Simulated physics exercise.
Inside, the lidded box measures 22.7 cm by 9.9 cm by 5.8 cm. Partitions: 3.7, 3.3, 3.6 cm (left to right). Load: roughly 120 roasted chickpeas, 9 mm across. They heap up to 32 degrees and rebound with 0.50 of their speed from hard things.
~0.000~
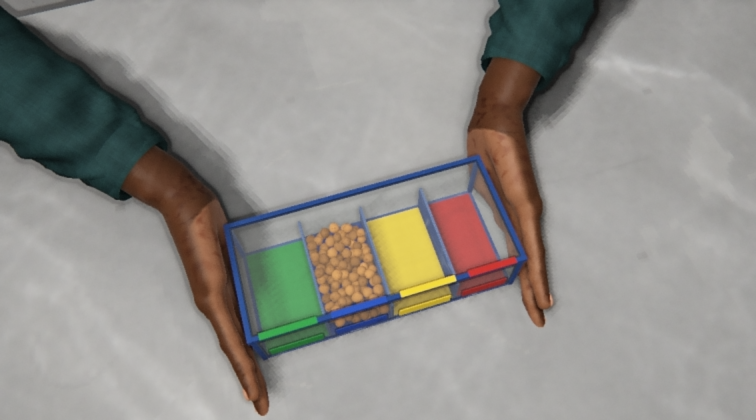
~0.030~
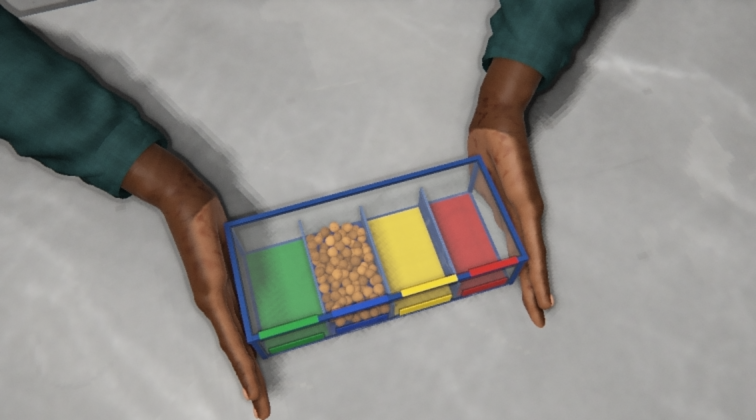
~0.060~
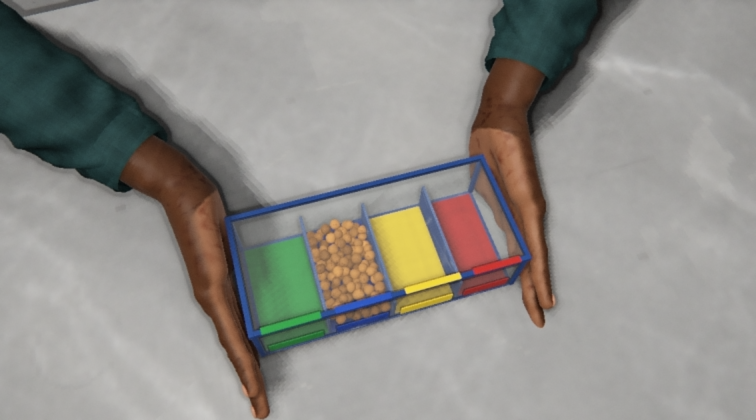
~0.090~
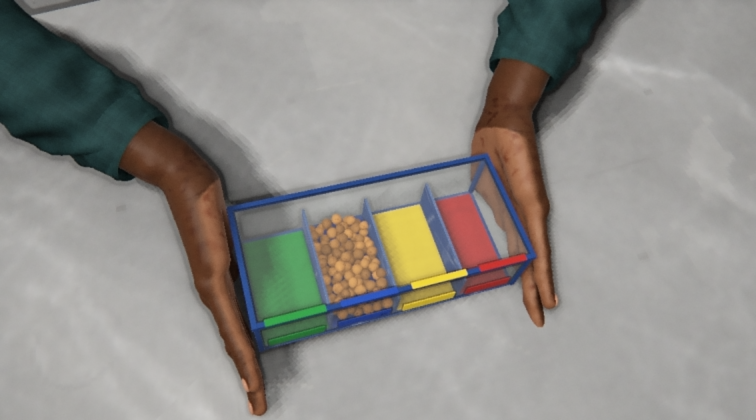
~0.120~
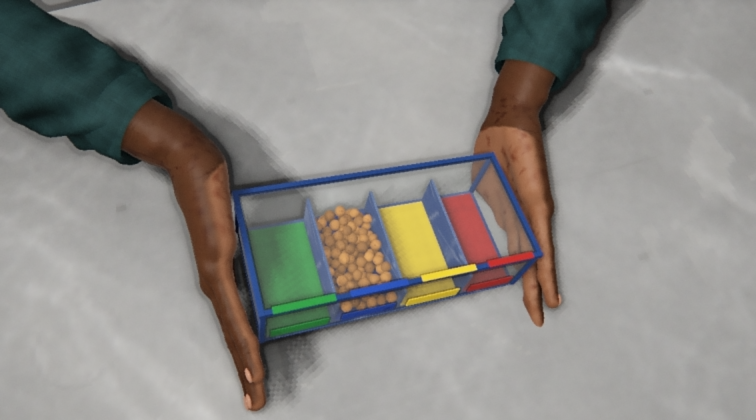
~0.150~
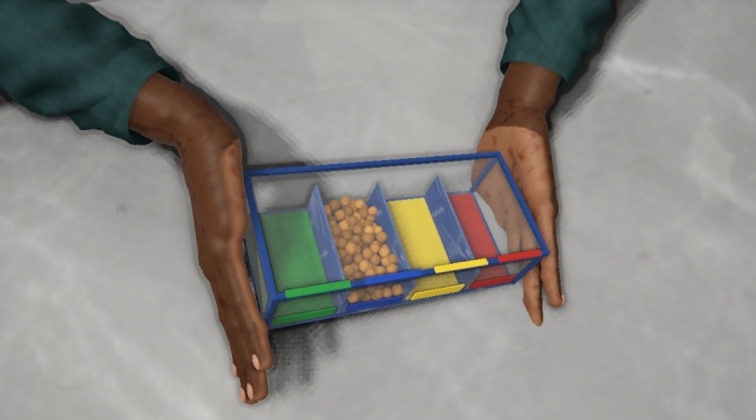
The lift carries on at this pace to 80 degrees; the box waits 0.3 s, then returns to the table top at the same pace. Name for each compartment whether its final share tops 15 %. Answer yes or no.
Red: Yes, blue: Yes, green: No, yellow: No.
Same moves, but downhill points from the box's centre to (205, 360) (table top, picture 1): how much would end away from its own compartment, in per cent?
About 25 per cent.
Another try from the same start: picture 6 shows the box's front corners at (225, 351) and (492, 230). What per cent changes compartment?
It would be near 25 per cent.
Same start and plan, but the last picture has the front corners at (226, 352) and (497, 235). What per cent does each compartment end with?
Red 0, blue 70, green 30, yellow 0.
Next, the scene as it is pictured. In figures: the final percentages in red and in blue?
Red 40; blue 50.
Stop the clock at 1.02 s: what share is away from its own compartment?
Some 50 per cent.
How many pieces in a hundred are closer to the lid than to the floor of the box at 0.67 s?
Roughly 40 per cent.
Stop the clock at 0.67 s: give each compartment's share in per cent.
Red 30, blue 55, green 0, yellow 15.
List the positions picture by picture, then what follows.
Box tilt 0 degrees, front corners at (252, 338) and (521, 257); blue 100 %, in the first frame.
Box tilt 1 degrees, front corners at (252, 337) and (522, 257), in the second frame.
Box tilt 3 degrees, front corners at (254, 332) and (525, 256), lowest corner right back, in the third frame.
Box tilt 7 degrees, front corners at (257, 324) and (530, 255), lowest corner right back, in the fourth frame.
Box tilt 13 degrees, front corners at (264, 312) and (536, 253), lowest corner right back, in the fifth frame.
Box tilt 19 degrees, front corners at (276, 295) and (543, 251), lowest corner right back; blue 100 %. The box's pace is about 210 degrees a second, in the sixth frame.
After 0.67 s, tilt 80 degrees; red 30 %, blue 55 %, yellow 15 %.
Then, at 1.02 s, tilt 47 degrees; red 40 %, blue 50 %, yellow 10 %.
Then, at 1.45 s, tilt 0 degrees; red 40 %, blue 50 %, yellow 10 %.
In the end, at 1.8 s, red 40 %, blue 50 %, green 0 %, yellow 10 %.
